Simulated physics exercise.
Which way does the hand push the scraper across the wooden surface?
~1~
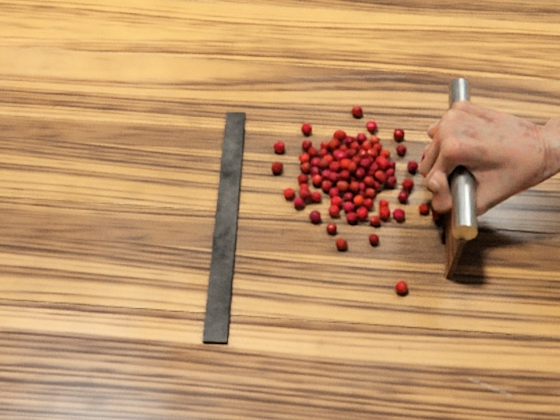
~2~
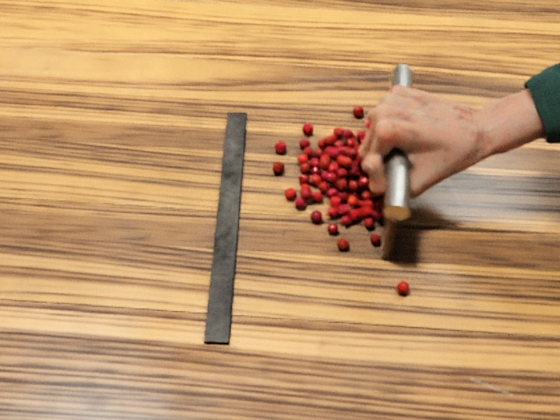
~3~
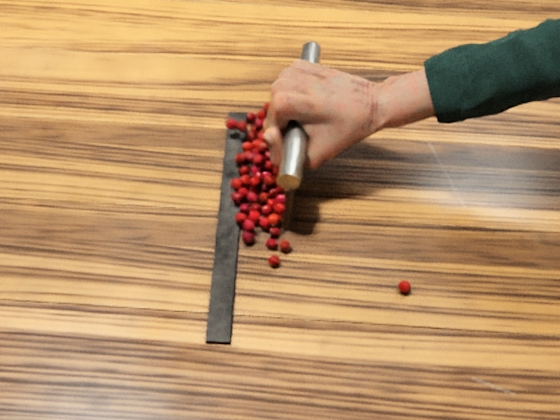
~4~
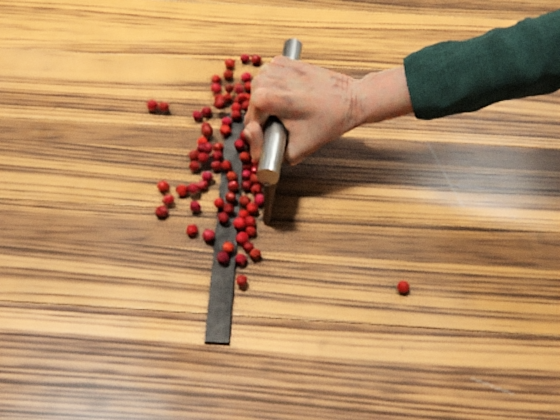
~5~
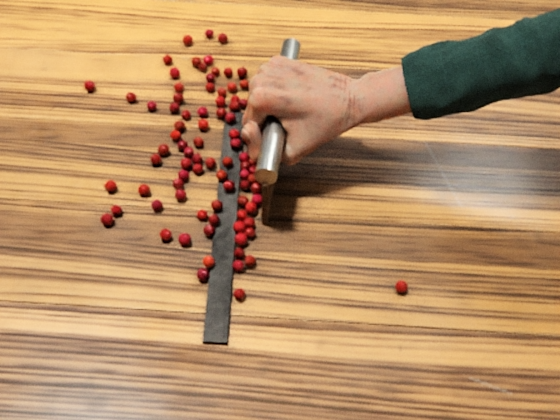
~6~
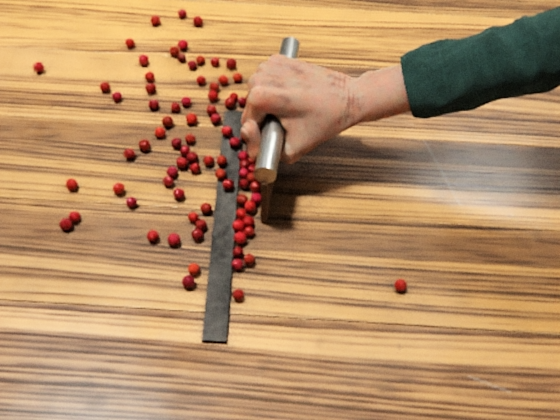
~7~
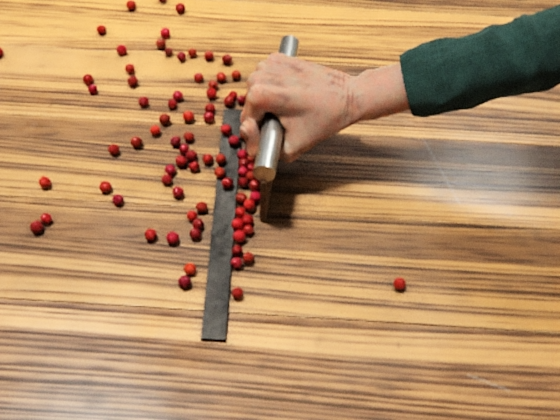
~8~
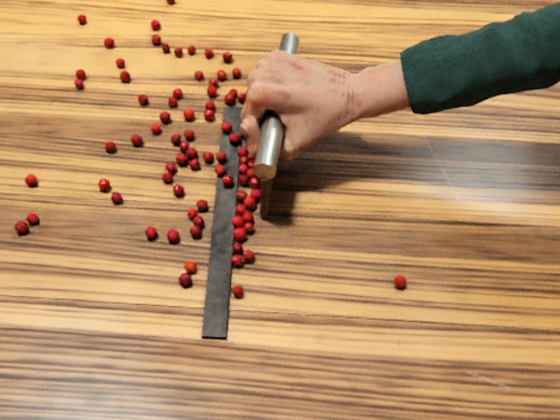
The hand pushes the scraper to the left, toward the dark strip.
